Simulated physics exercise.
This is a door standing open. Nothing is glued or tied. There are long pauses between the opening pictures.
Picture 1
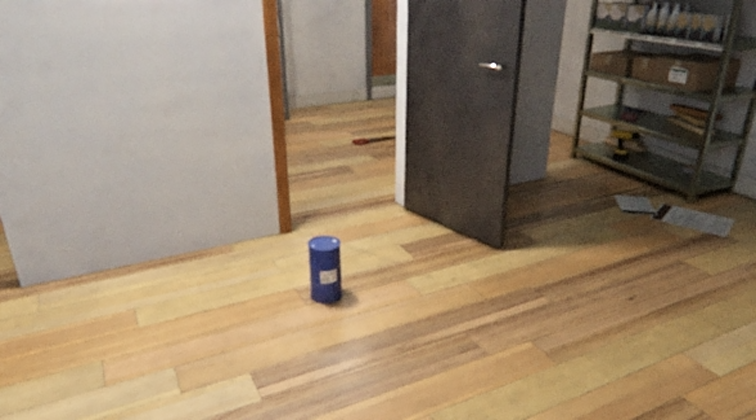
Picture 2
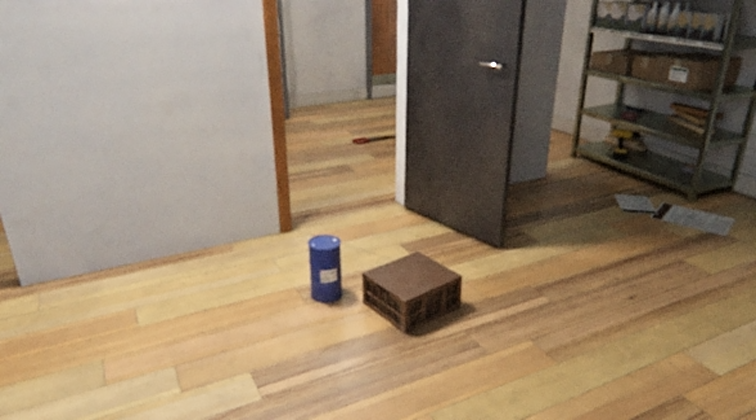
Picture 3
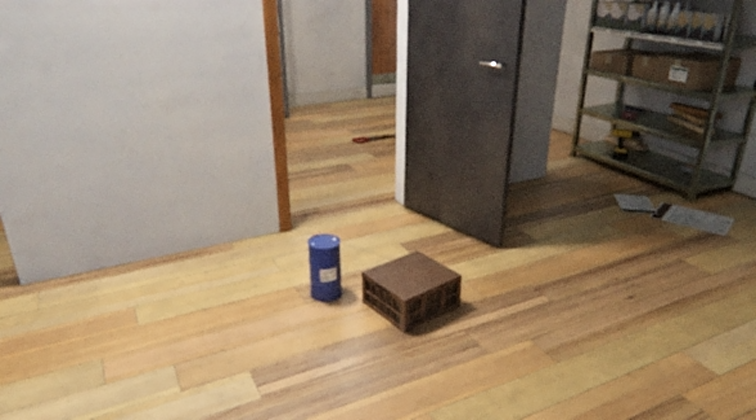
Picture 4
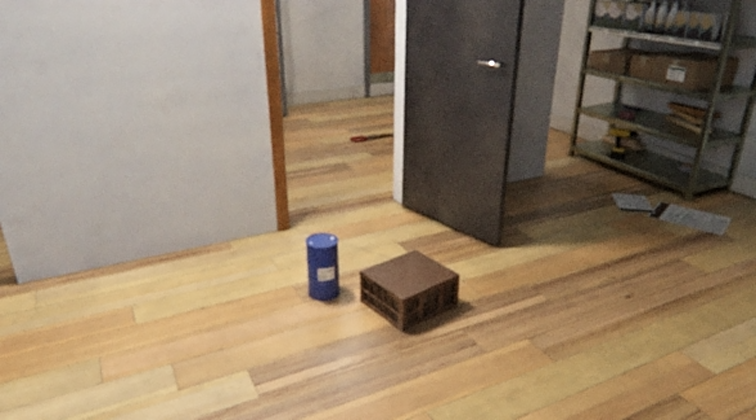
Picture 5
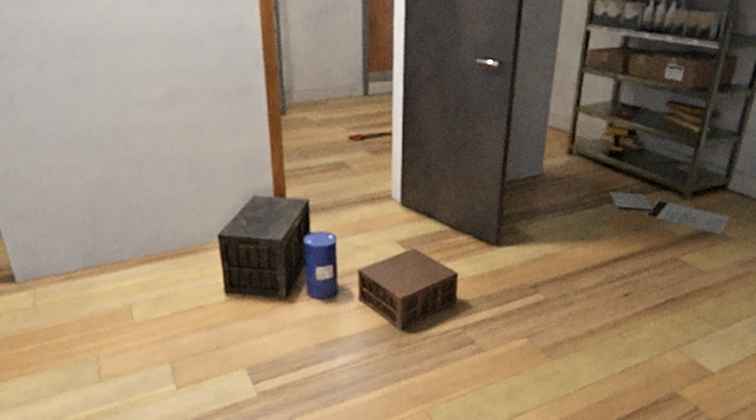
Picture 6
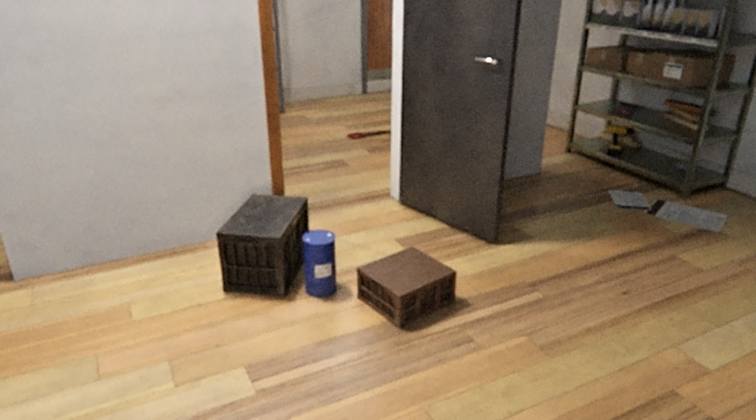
A dark door stands wide open in a room with pale walls and a wood-plank floor, seen from slightly above. A blue canister sits on the floor left of the door, with metal shelves at the right; a brown crate appears to the canister's right, then a black chest to its left. The door and objects stay still, while the view shifts very slightly.
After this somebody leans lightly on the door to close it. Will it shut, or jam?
It closes.
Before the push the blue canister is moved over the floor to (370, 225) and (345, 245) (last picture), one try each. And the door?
First try: It reaches the frame; second try: It is blocked.
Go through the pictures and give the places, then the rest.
The first frame shows door wide open and still; blue canister (325, 270).
The second frame shows door wide open and still; blue canister (325, 269); brown crate (412, 290).
The third frame shows door wide open and still; blue canister (325, 268); brown crate (411, 289).
The fourth frame shows door wide open and still; blue canister (323, 267); brown crate (409, 288).
The fifth frame shows door wide open and still; blue canister (321, 265); brown crate (408, 287).
The sixth frame shows door wide open and still; black chest (267, 242); blue canister (320, 264).
Then, 1.00 s later than the last frame, door at 72°.
Then, 1.70 s later than the last frame, door at 35°.
When it is over, door at 0°; all 3 as before. End places, in pixels of the last picture, black chest near (267, 242).
